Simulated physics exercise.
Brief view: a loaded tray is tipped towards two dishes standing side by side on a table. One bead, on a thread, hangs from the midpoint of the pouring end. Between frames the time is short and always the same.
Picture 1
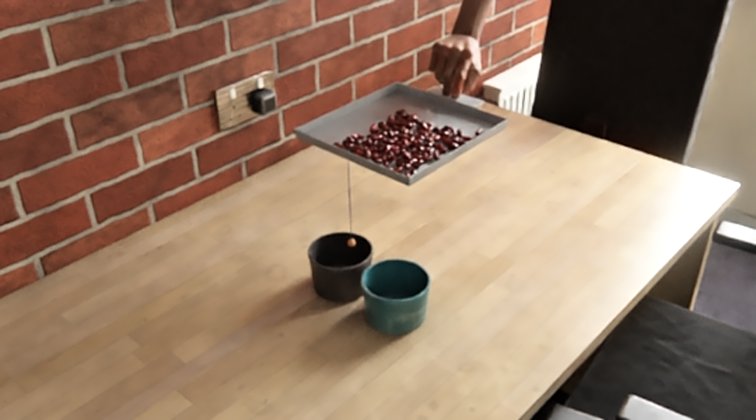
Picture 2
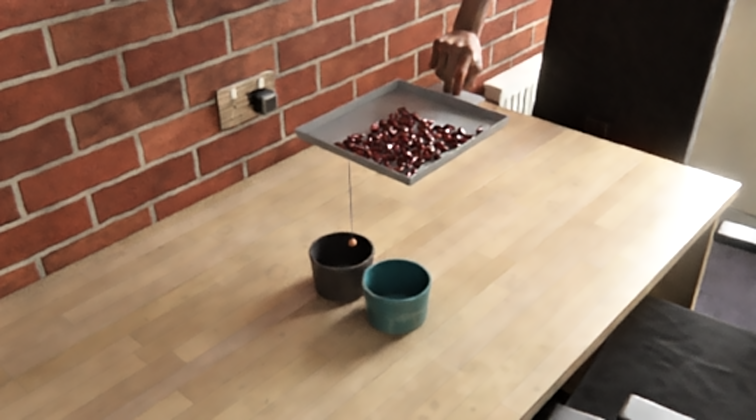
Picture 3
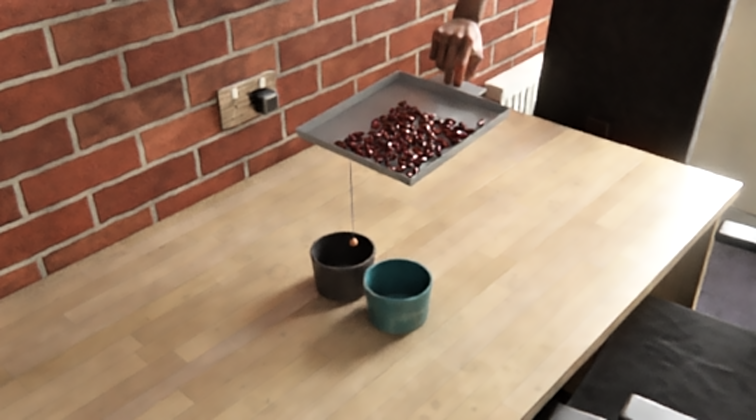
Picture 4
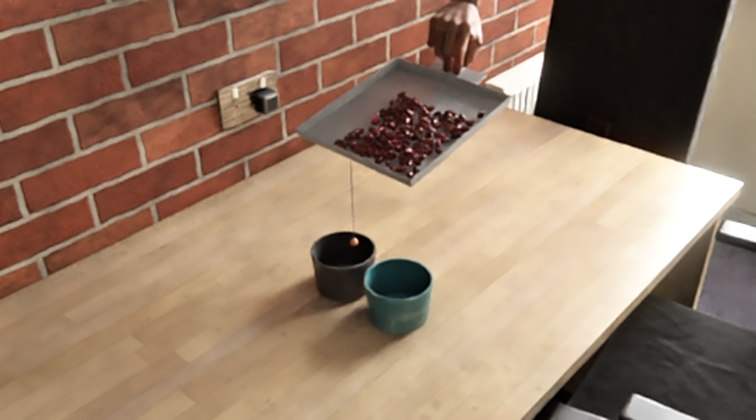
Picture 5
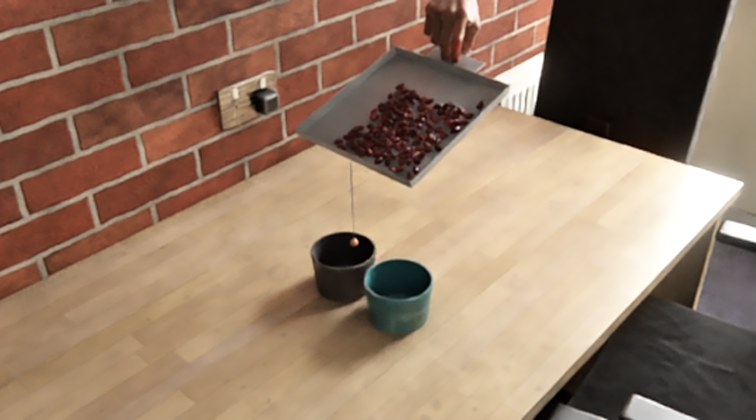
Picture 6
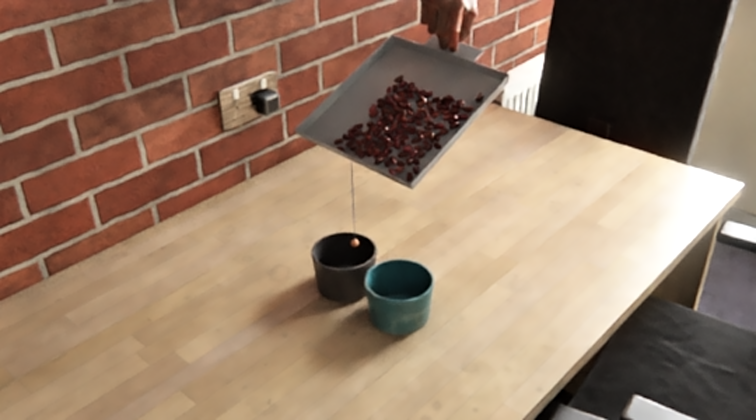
A grey tray of dark red beans, gripped by a hand at its far side, started out nearly level and tilted steadily more steeply towards a black dish and a teal dish on a wooden table.
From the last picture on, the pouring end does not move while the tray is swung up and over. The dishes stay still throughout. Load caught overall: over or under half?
Catch: Under fifty percent.
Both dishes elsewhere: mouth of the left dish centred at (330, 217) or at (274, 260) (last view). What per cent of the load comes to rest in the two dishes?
Respectively 0 percent and 30 percent.
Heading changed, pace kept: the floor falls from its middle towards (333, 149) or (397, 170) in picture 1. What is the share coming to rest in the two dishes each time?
Lab note: Case 1 near 20 %, case 2 near 70 %.
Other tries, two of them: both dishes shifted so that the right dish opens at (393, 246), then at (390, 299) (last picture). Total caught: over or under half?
Well, a minority share the first time and a majority share the next.
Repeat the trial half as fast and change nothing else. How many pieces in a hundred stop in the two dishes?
I'd expect near 30 per cent.
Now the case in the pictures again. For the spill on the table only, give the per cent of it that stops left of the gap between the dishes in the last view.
Close to 90 per cent.
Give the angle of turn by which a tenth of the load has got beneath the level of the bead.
The angle is around 115°.
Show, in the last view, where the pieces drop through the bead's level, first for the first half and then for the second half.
I'd put it at roughly (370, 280), and after that at roughly (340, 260).
Soon, tray tipped steeply; nearly all on the tray; a stray few in the air.
A while on, tray tipped past a quarter turn; most on the tray; a stray few in the right dish; a stray few outside both; about a quarter in the air.
Towards the end, tray tipped past a quarter turn; about a quarter in the right dish; a small part in the left dish; about two thirds outside both.
Finally, tray tipped past a quarter turn; about a quarter in the right dish; a small part in the left dish; about two thirds outside both.
